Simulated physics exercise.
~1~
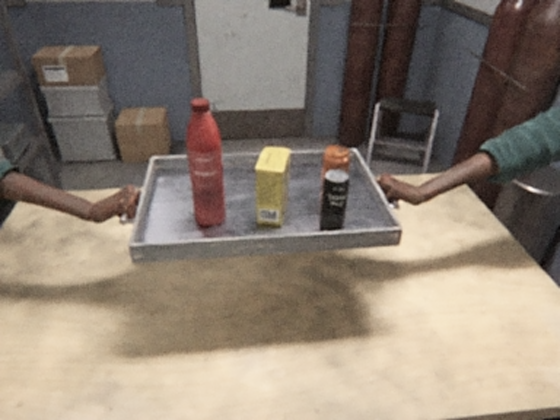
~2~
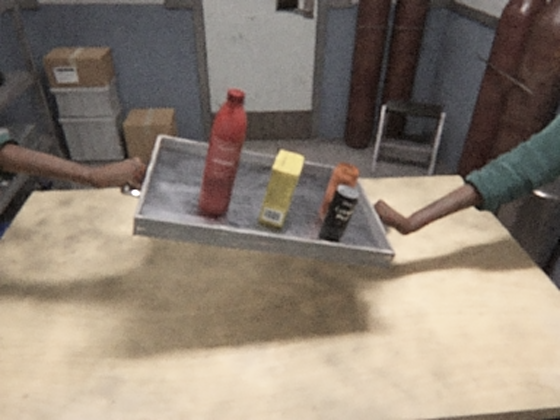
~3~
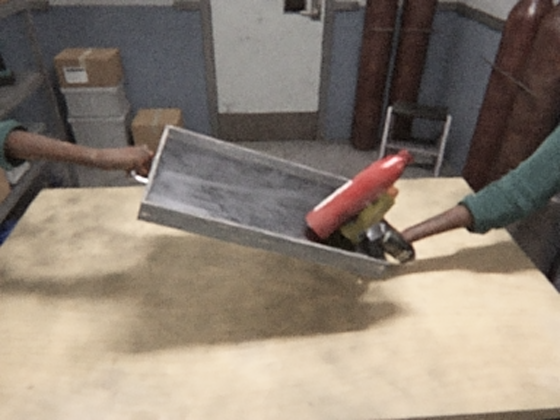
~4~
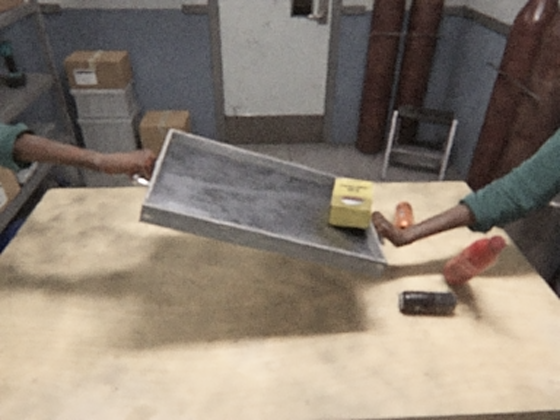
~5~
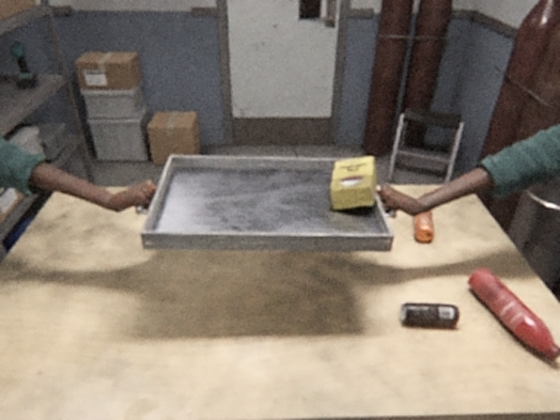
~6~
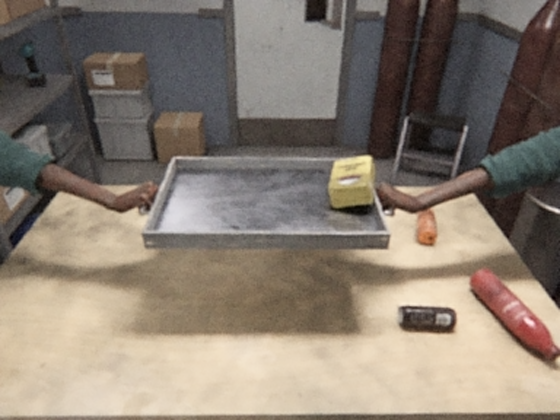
A tray held by two hands above a table tilts down to the right, and its red bottle, yellow packet, orange can and black can slide and topple that way; the tray levels again with only the packet aboard, tipped over, the others lying on the table.
